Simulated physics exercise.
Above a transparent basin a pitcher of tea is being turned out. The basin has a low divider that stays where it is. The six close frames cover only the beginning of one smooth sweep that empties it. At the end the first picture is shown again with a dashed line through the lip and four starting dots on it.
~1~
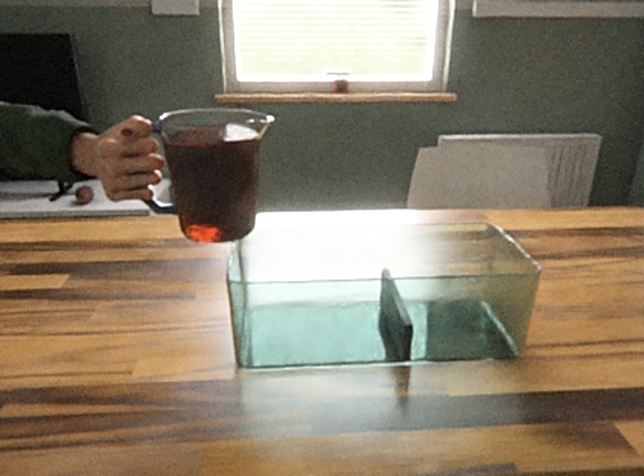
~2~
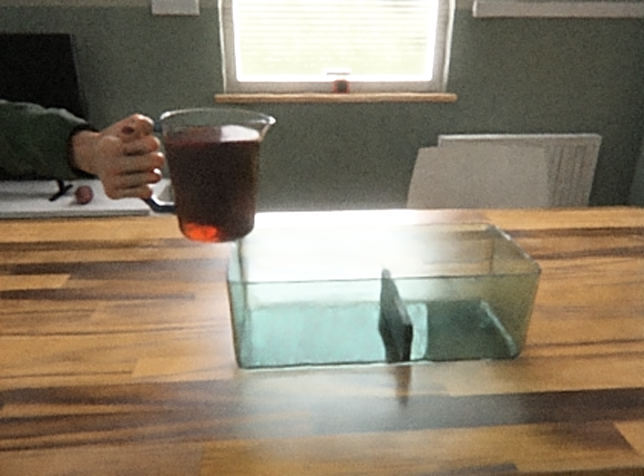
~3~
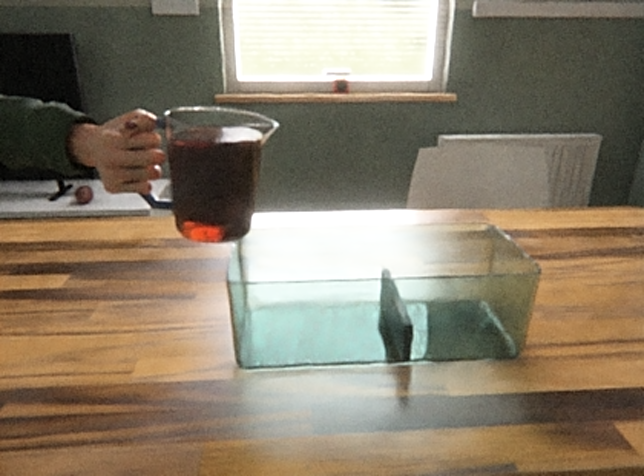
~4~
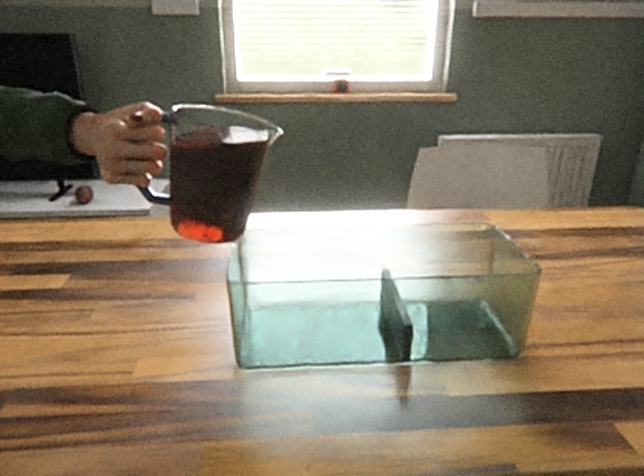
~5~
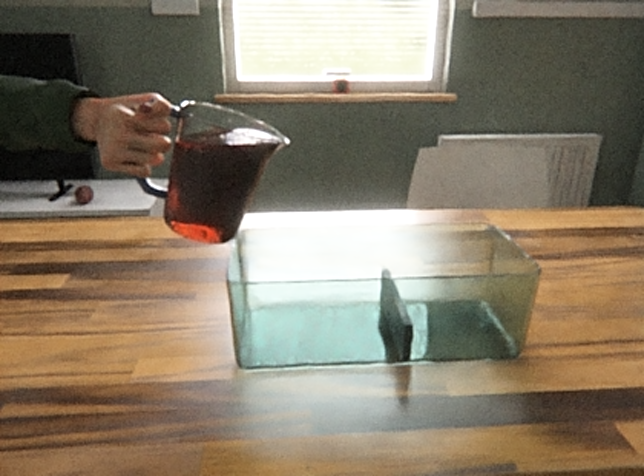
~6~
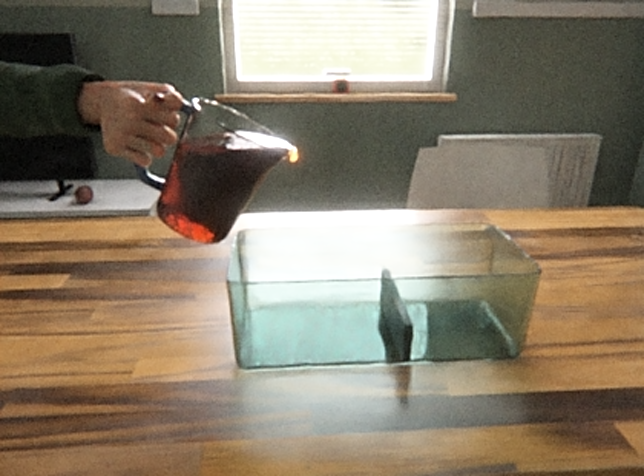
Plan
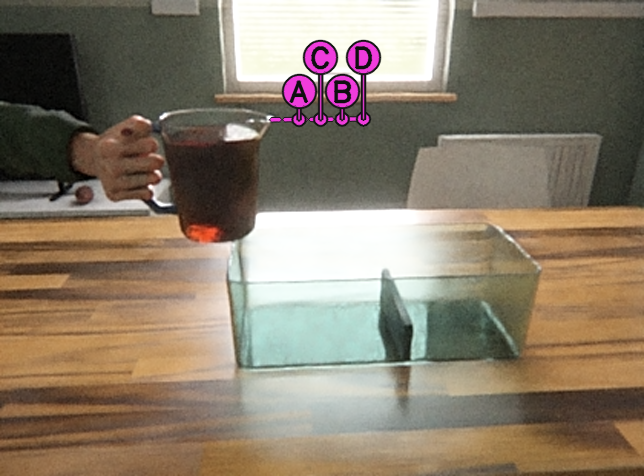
On a striped wooden table by a bright window, a hand held a glass pitcher of dark reddish tea above a divided clear basin, then gradually tilted it rightward until tea reached over the lip.
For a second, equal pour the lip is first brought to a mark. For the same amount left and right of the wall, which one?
Dot B.
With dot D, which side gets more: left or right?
The right side.
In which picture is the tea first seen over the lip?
Picture 6.
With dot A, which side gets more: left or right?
The left side.
In magenta, A at (299, 119); B at (342, 119); C at (320, 119); D at (363, 119).
With A, about 95 % ends left of the wall and 4 % right of it.
With B, about 52 % ends left of the wall and 48 % right of it.
With C, about 90 % ends left of the wall and 9 % right of it.
With D, about 19 % ends left of the wall and 80 % right of it.
